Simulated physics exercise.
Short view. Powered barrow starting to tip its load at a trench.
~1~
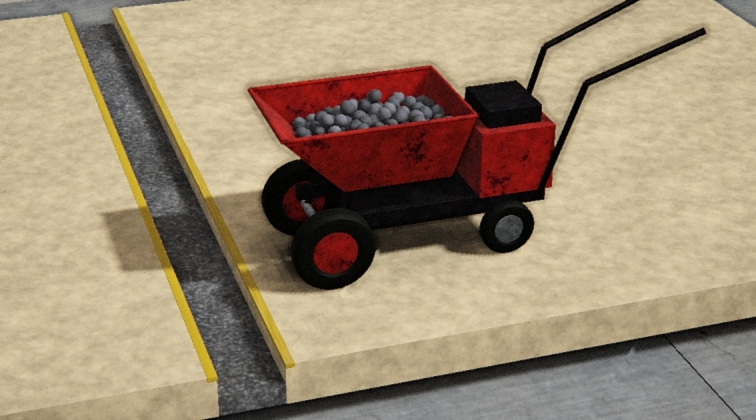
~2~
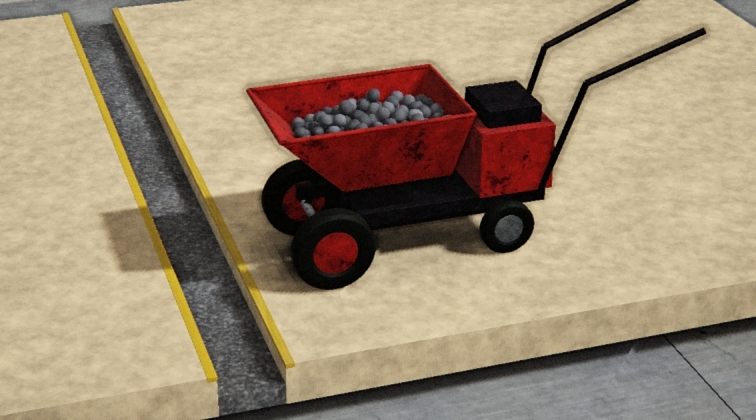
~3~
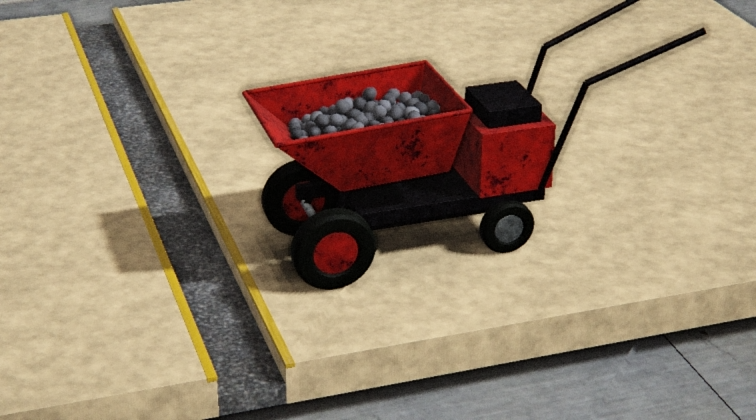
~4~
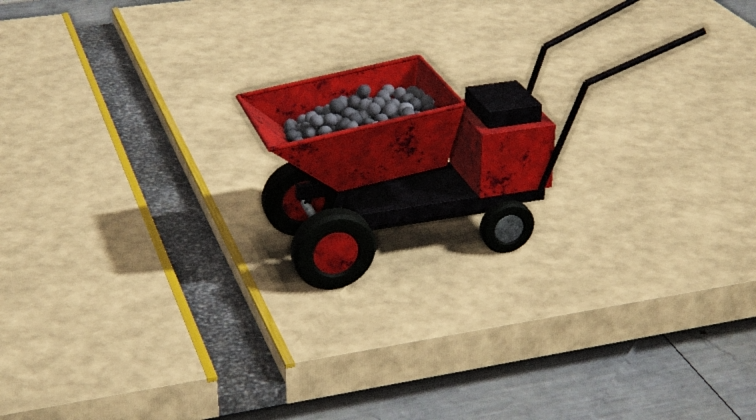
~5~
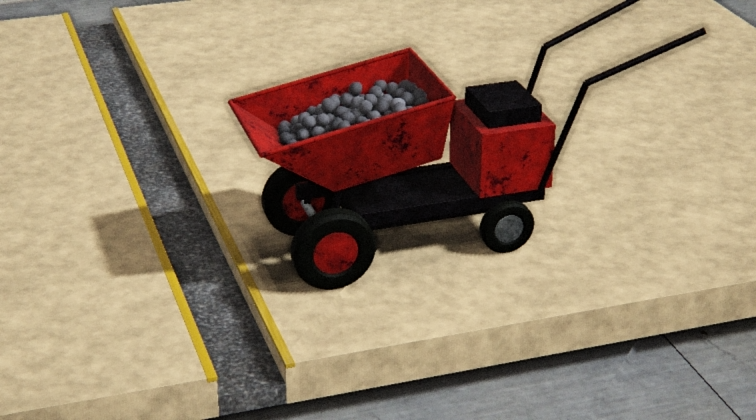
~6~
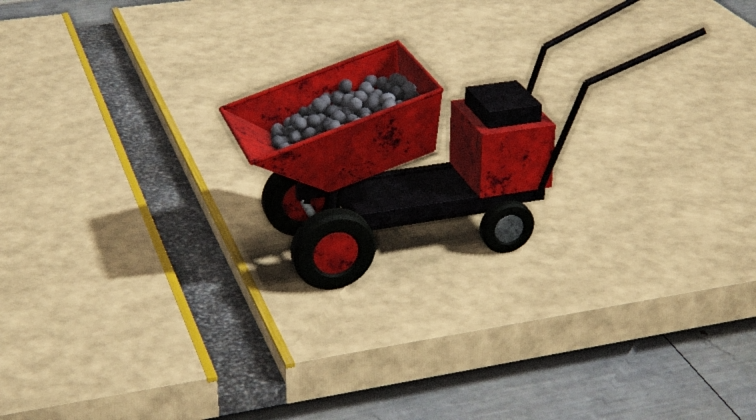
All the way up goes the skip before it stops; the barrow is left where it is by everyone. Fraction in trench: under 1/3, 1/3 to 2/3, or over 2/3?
Under 1/3.
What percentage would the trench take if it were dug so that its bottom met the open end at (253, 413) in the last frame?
Near 10 %.
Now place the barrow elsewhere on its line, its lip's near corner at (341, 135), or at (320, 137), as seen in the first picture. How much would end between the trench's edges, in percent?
70 % and 60 %.
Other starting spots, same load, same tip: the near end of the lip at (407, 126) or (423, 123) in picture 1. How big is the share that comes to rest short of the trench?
40 and 50 percent, in that order.
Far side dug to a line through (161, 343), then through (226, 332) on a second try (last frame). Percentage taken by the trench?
The first gives 50 %, the second 0 %.
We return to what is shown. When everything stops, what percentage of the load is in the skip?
Roughly 10 per cent.
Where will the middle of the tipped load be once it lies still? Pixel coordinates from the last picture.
Resting centre, last picture - approx. (116, 285).
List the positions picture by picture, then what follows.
Lip of the skip at (283, 142), level; top of the load at (384, 114), round cobbles; first edge of the trench at (271, 324); far edge at (196, 337), the trench over half as wide as the skip, and shallow for its width, in the first frame.
Lip of the skip at (281, 143), level; top of the load at (383, 114), in the second frame.
Lip of the skip at (277, 146), tipped barely; top of the load at (380, 112), in the third frame.
Lip of the skip at (270, 150), tipped a little; top of the load at (390, 111), in the fourth frame.
Lip of the skip at (262, 155), tipped a little; top of the load at (382, 107), in the fifth frame.
Lip of the skip at (252, 163), tipped clearly; top of the load at (387, 103); first edge of the trench at (271, 324); far edge at (196, 337), in the sixth frame.
Soon, skip tipped steeply; all in the skip.
A while on, skip tipped right over; most in the skip; a stray few in or heaped over the trench; about a quarter beyond it; a stray few falling.
Towards the end, skip tipped right over; a small part in the skip; a small part in or heaped over the trench; most beyond it.
Finally, skip tipped right over; a small part in the skip; a small part in or heaped over the trench; most beyond it.
